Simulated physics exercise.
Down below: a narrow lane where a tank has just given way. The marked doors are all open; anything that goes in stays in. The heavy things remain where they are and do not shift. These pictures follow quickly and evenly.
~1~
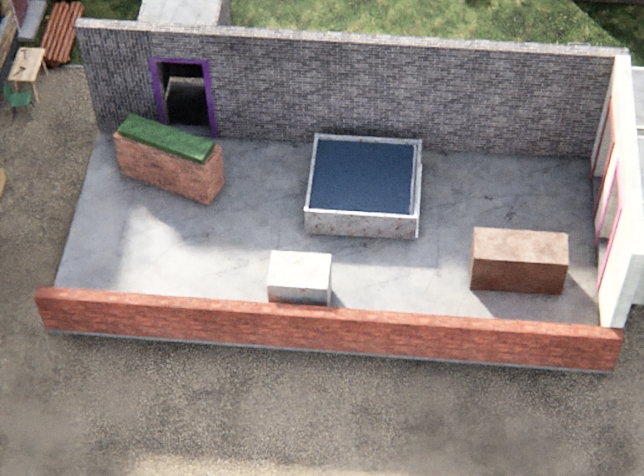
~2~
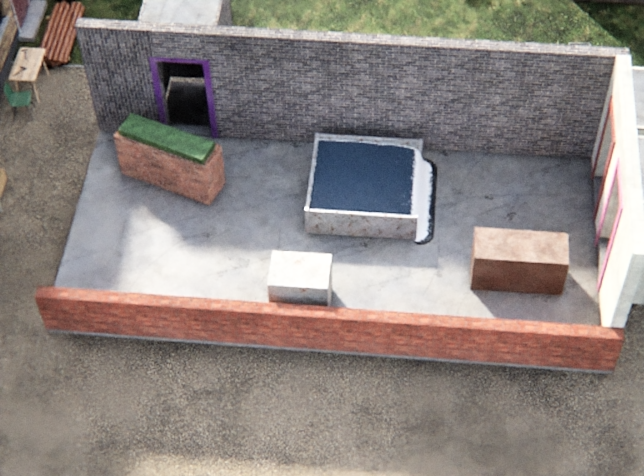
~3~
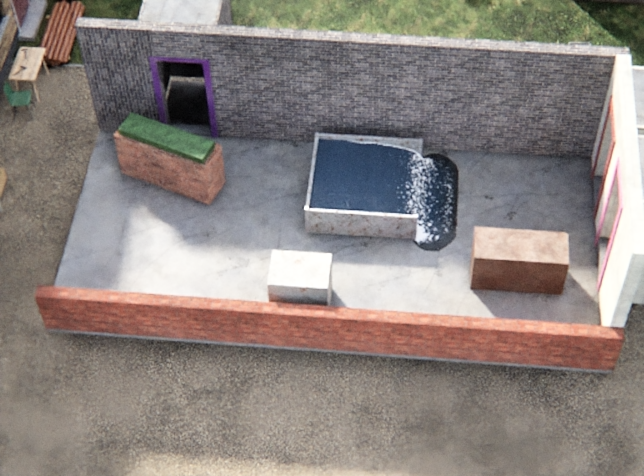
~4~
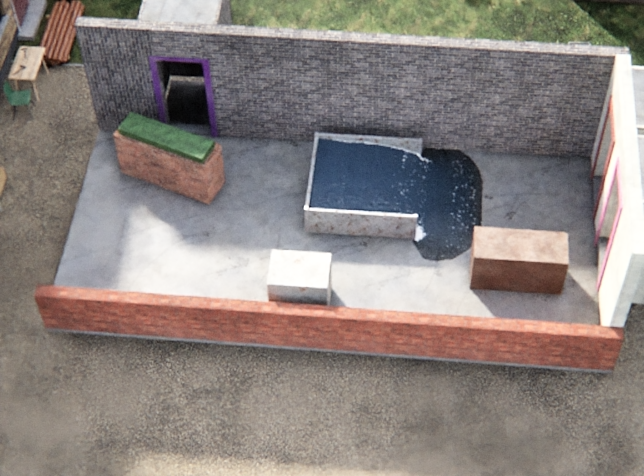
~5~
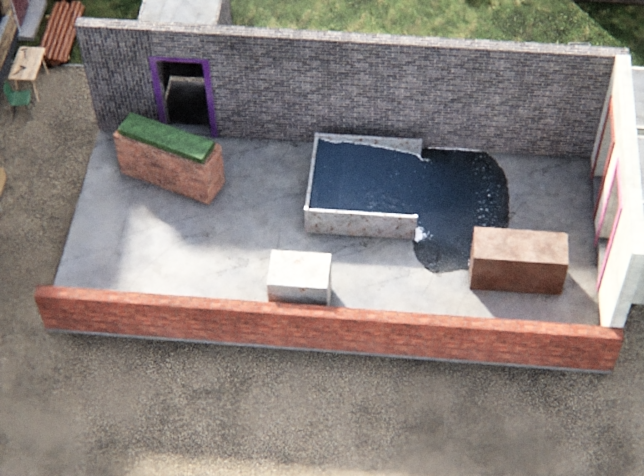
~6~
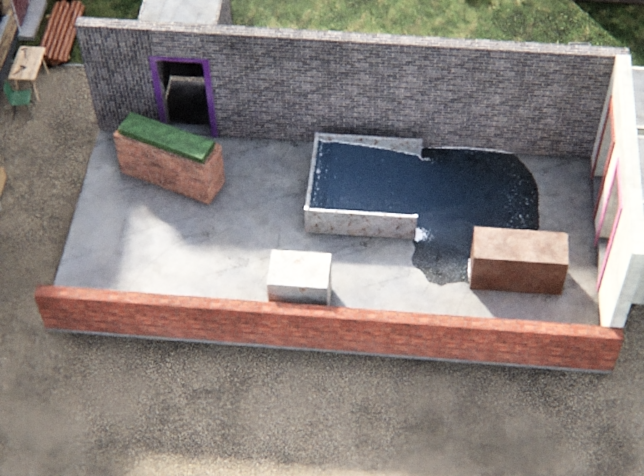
Dark blue water burst out of the right side of an open, pale-walled tank, foaming at first, then spread across the grey floor to the right and around a brown block.
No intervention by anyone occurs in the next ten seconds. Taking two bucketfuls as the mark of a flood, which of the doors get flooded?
The purple door stays below the mark, the pink door stays below the mark, the red door gets flooded.
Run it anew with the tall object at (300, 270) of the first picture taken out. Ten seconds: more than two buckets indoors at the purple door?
Purple door: Stays below the threshold.
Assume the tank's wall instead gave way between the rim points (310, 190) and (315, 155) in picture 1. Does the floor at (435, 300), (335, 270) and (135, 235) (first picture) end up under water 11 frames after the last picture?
Untouched, untouched, soaked.
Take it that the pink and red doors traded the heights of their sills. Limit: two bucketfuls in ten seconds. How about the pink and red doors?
Logged: Pink door crosses the threshold; red door stays inside the limit.
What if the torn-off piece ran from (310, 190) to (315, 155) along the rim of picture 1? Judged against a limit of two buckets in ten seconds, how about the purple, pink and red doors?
So the purple one ends up above, the pink one ends up below and the red one ends up below.
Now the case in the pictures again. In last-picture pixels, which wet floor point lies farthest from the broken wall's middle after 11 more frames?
The front's farthest point is close to (593, 339).
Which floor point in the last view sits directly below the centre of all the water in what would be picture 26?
About (486, 219) in the last view.
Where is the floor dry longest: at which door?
Answer is the door marked purple.
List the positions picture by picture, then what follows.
The first picture shows the open tank at (365, 178) is whole and still.
In the second picture, water pours out at (416, 193) and has run to (423, 161).
In the third picture, the front is at (440, 245), out from the gap at (416, 194).
In the fourth picture, water pours out at (415, 194) and has run to (452, 254).
In the fifth picture, the front is at a hidden place, out from the gap at (415, 195).
In the sixth picture, the front is at a hidden place, out from the gap at (415, 195).
A moment on, water covers 25 % of the floor; the purple door not reached, the pink door wet at the sill, nothing in, the red door under two buckets in.
Next, water covers 30 % of the floor; the purple door not reached, the pink door wet at the sill, nothing in, the red door over two buckets in.
Then, water covers 35 % of the floor; the purple door not reached, the pink door wet at the sill, nothing in, the red door far over two buckets in.
Later, water covers 50 % of the floor; the purple door not reached, the pink door wet at the sill, nothing in, the red door far over two buckets in.
In the end, water covers 80 % of the floor; the purple door wet at the sill, nothing in, the pink door wet at the sill, nothing in, the red door far over two buckets in.
